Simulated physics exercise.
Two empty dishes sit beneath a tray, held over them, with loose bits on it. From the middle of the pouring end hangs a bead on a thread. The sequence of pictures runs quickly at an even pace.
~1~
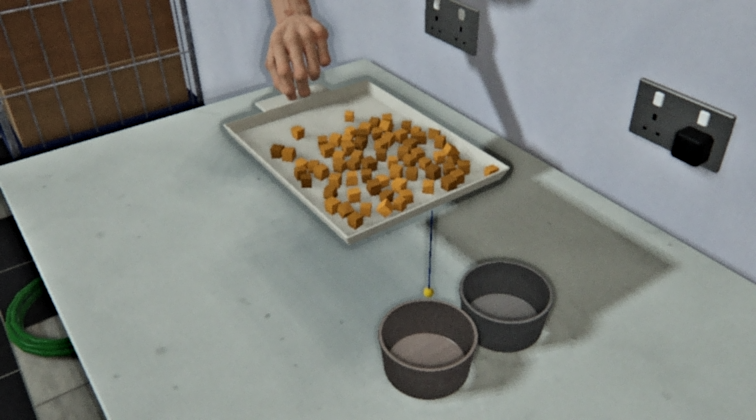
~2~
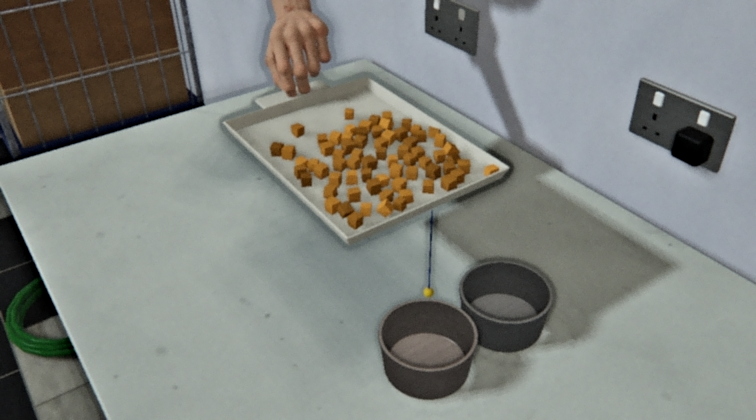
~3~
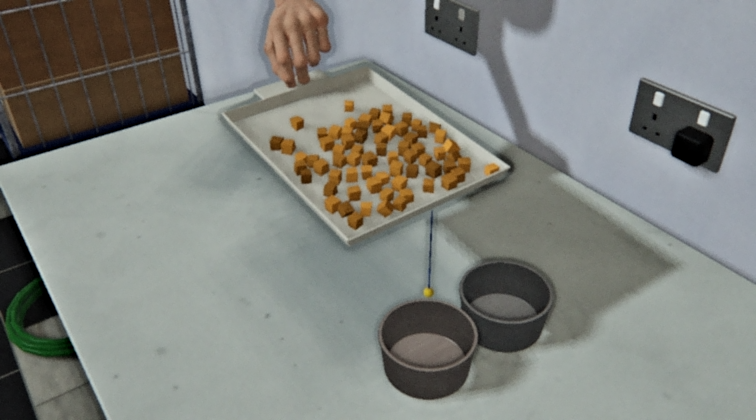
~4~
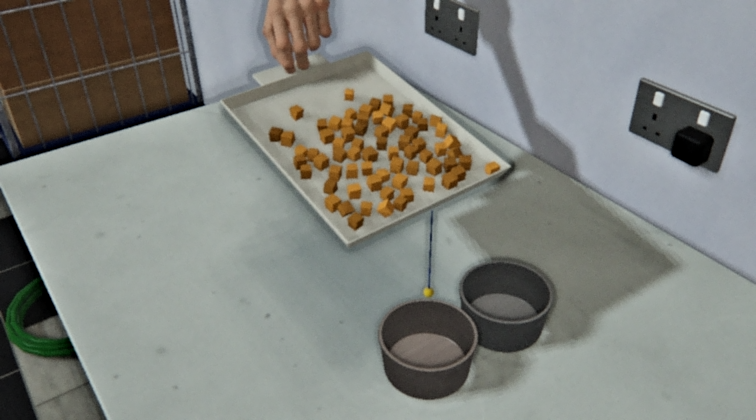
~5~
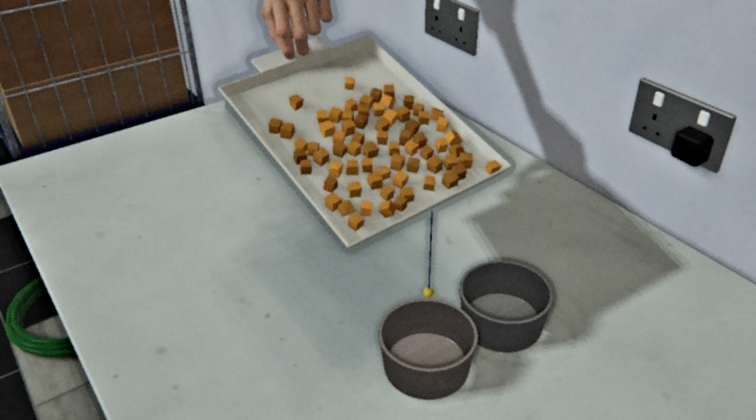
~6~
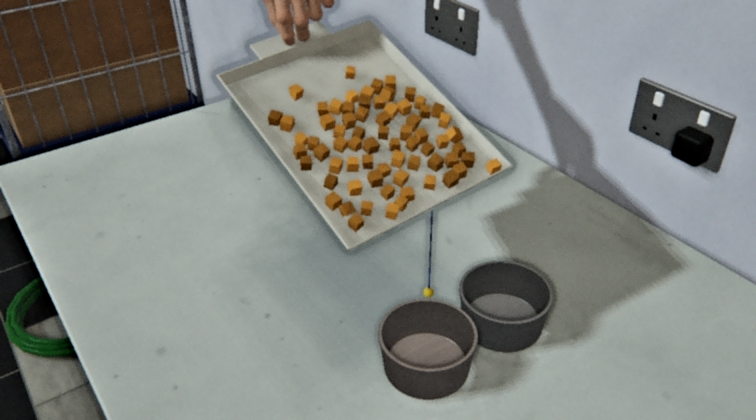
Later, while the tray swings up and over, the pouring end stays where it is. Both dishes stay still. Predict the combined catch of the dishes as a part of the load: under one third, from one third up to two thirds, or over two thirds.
Looks to me like the dishes keep one to two parts in three.
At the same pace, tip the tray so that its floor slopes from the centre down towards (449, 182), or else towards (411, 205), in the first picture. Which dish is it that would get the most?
So, first the one on the right side, and second the one on the left side.
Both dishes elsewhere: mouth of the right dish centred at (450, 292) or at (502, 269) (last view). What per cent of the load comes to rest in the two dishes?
First position: Some 40 %; second position: Some 10 %.
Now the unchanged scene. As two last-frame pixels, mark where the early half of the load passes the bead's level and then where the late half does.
First close to (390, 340), next close to (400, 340).
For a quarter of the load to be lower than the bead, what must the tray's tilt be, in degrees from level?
Somewhere near 100 degrees, I'd say.
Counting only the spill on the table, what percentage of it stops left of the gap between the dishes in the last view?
It comes to about 80 percent.
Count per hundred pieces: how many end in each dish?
So the left dish keeps 40 per cent, and the right one keeps 0 per cent.
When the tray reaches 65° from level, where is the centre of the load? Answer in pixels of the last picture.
Centre estimate: (402, 184).
Shortly afterwards, tray tipped steeply; the whole lot on the tray.
Next, tray tipped past a quarter turn; only a few on the tray; near a third in the left dish; only a few in the right dish; near a quarter outside both; near a third in the air.
Some moments later, tray tipped past a quarter turn; near half in the left dish; only a few in the right dish; near half outside both.
In the end, tray tipped past a quarter turn; near half in the left dish; only a few in the right dish; near half outside both.
